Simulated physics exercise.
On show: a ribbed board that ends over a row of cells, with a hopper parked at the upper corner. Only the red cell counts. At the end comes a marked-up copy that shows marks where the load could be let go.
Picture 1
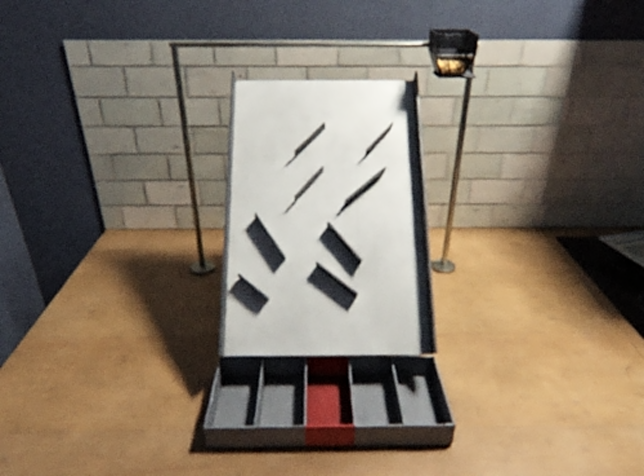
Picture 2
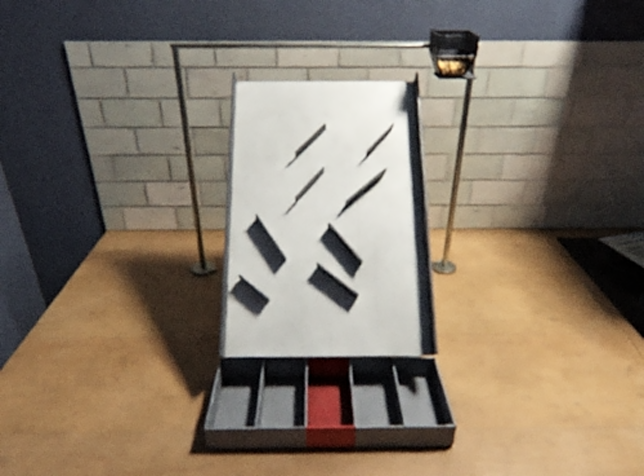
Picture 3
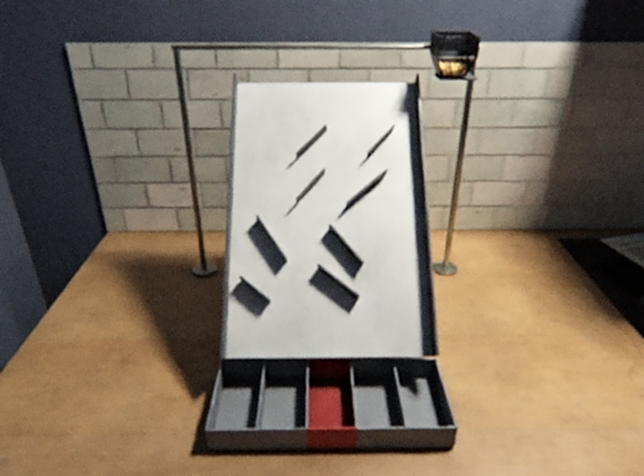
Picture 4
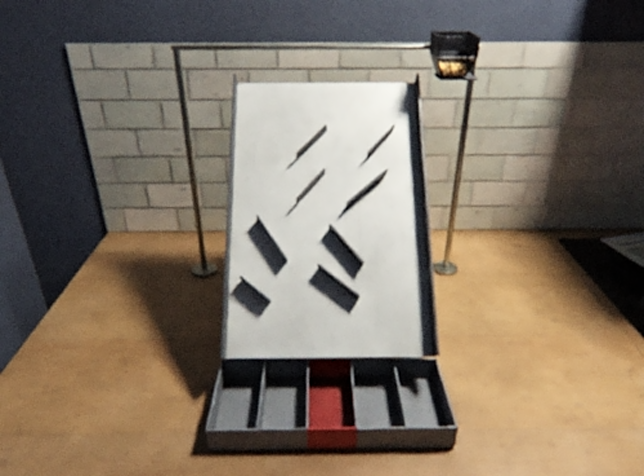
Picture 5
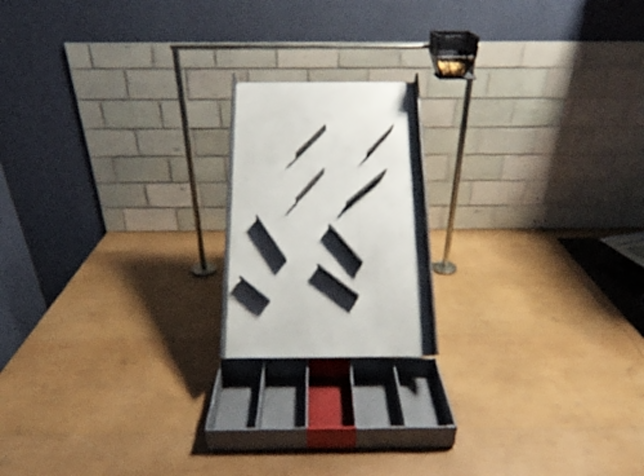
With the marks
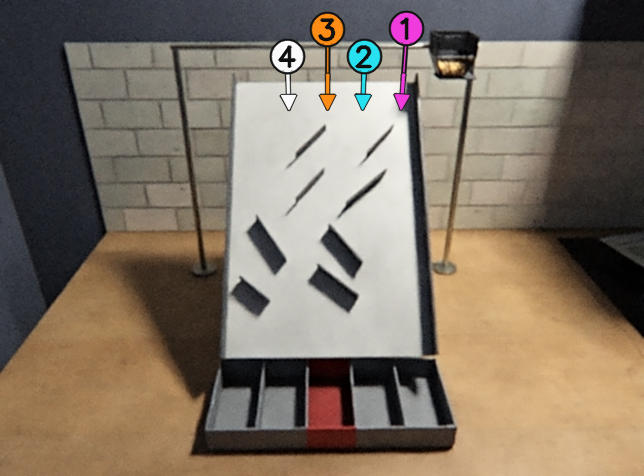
On a wooden tabletop, a filled hopper sits still above a tilted, ribbed white board.
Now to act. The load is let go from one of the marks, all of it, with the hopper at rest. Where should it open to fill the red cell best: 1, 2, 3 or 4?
The best mark is 4.
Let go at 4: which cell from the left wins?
The third from the left.
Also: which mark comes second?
It is 3.
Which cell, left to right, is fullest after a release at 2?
The second from the left.
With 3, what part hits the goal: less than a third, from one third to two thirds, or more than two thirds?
Less than a third.
On the marked copy, mark 1 meets the board at (401, 104); mark 2 meets the board at (362, 104); mark 3 meets the board at (327, 104); mark 4 meets the board at (288, 104).
With 1, a stray few in the red cell, nearly all in other cells, a stray few outside the box.
With 2, a small part in the red cell, nearly all in other cells, a stray few outside the box.
With 3, about a quarter in the red cell, most in other cells.
With 4, most in the red cell, about a quarter in other cells.
